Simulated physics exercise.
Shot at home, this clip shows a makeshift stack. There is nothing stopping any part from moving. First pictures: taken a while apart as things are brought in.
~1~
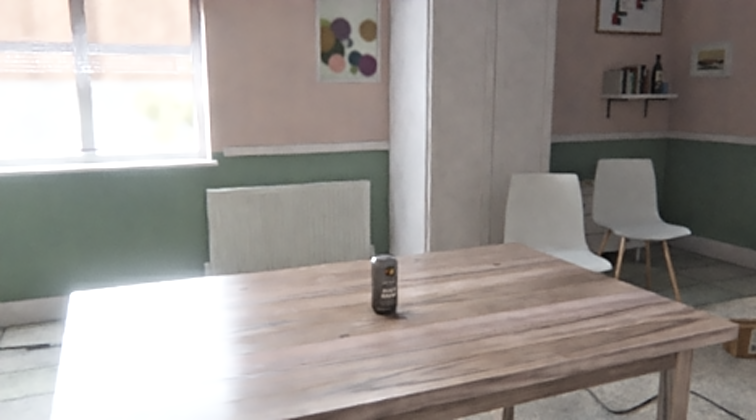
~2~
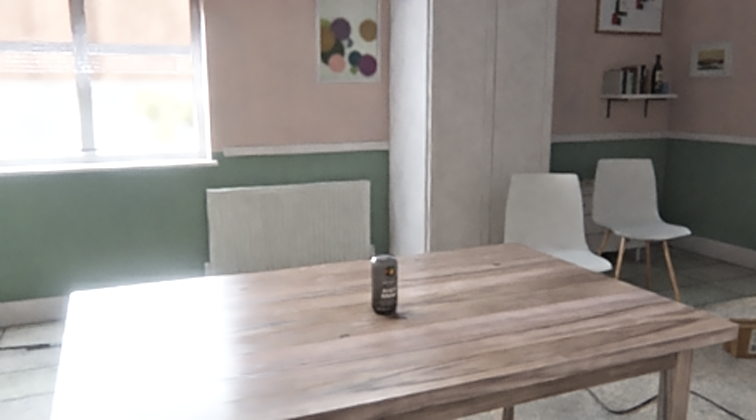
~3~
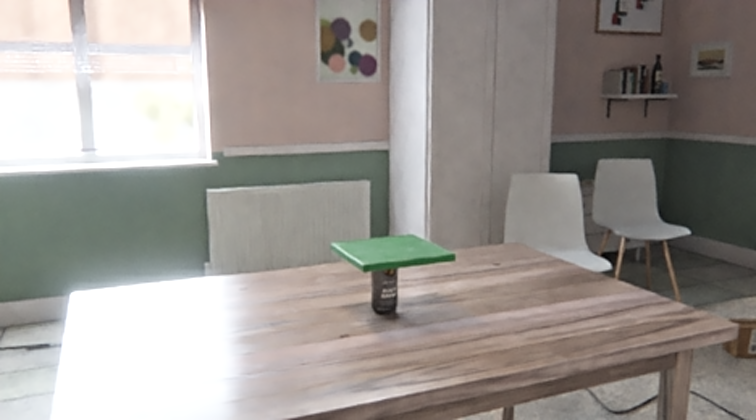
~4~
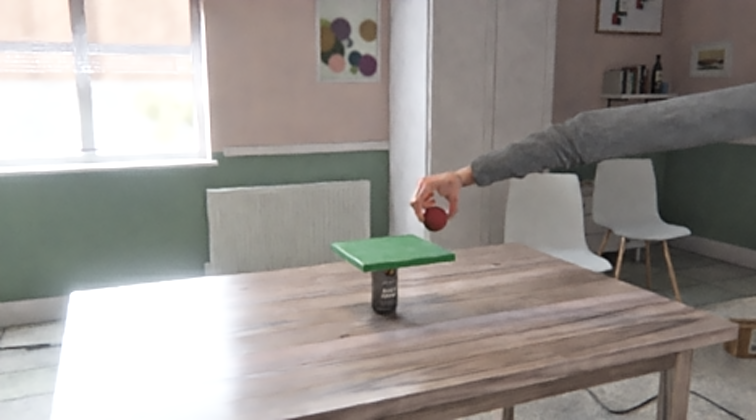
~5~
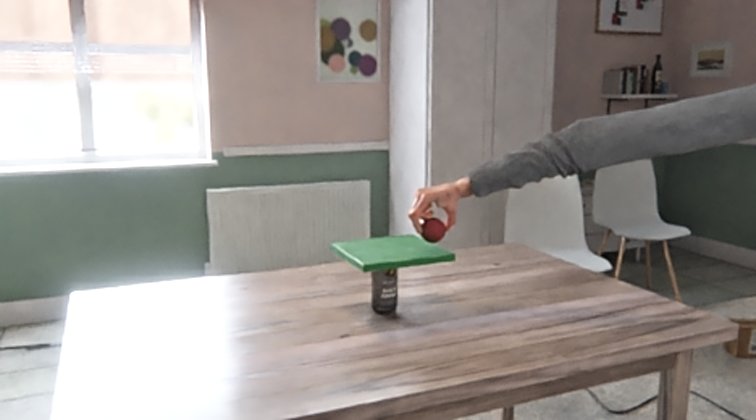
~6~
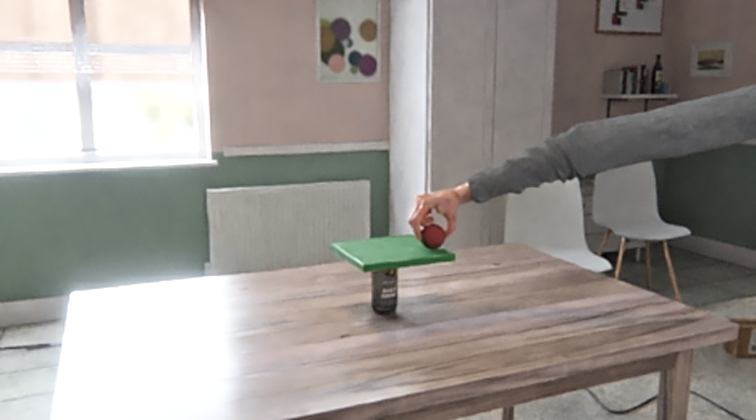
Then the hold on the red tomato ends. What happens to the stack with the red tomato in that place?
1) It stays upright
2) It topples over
Answer: 2.
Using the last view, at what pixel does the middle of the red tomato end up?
Around (461, 299).
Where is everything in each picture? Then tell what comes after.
In the first picture, the last thing is not in view yet.
In the second picture, the last thing is not in view yet.
In the third picture, the last thing is not in view yet; green lid (391, 252).
In the fourth picture, on its way; red tomato (435, 219); green lid (391, 252).
In the fifth picture, on its way; red tomato (433, 230); green lid (391, 252).
In the sixth picture, in place under the hand; red tomato (433, 237); green lid (391, 252).
Then, 0.60 s later than the last frame, red tomato now fallen; green lid tilted by 50°.
Then, 0.80 s later than the last frame, green lid now fallen; grey can tilted by 4°.
Then, 1.10 s later than the last frame, grey can on its side.
When it is over, fallen, red tomato, green lid and grey can. End places, in pixels of the last picture, red tomato near (461, 299). The stack comes apart.
